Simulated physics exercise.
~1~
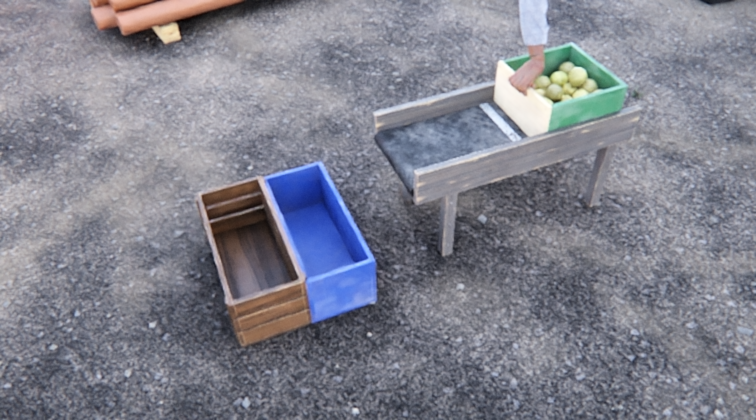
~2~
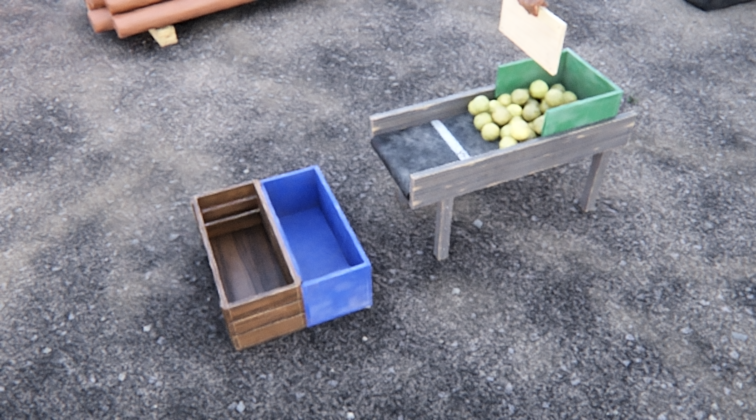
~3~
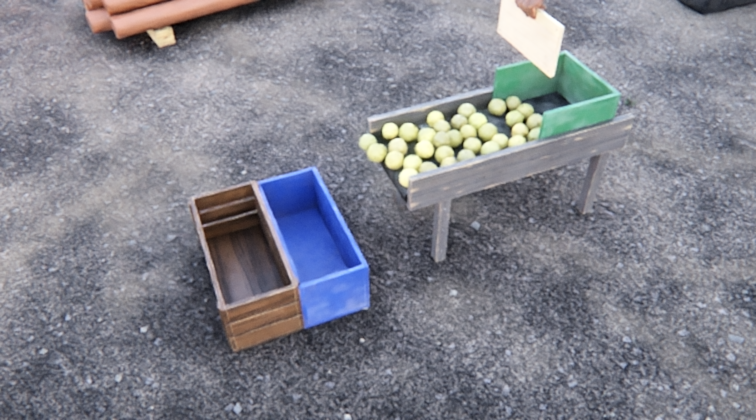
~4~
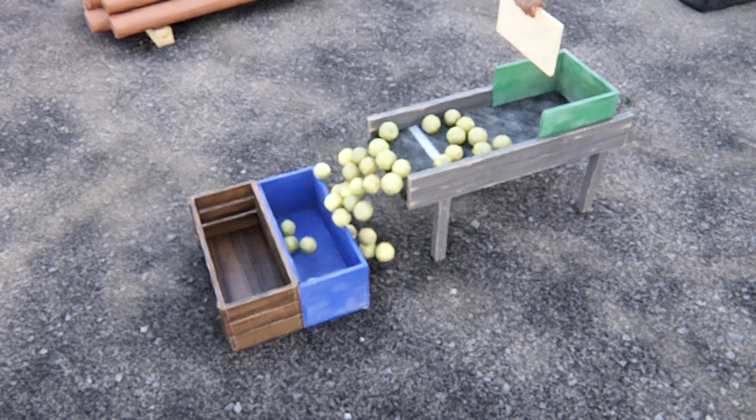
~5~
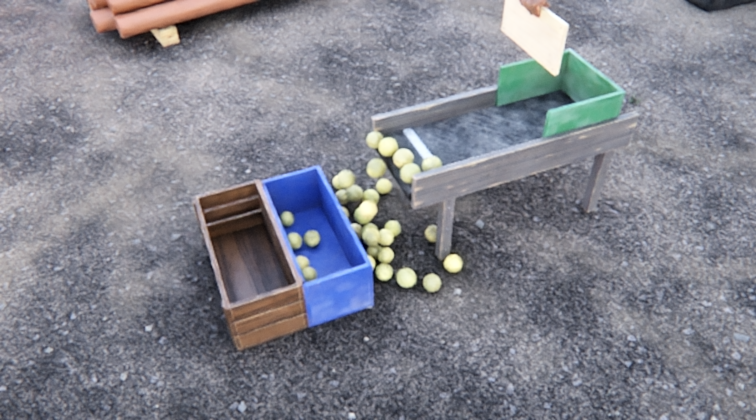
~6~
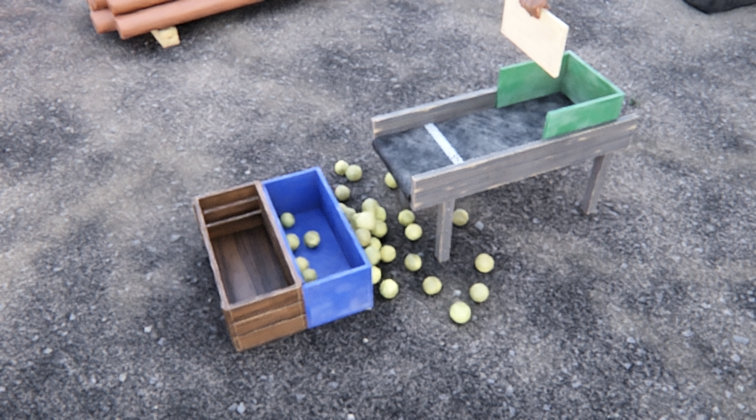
On gravel, a hand lifting a gate as yellow apples ride a belt, few landing in the blue box, most on the ground.
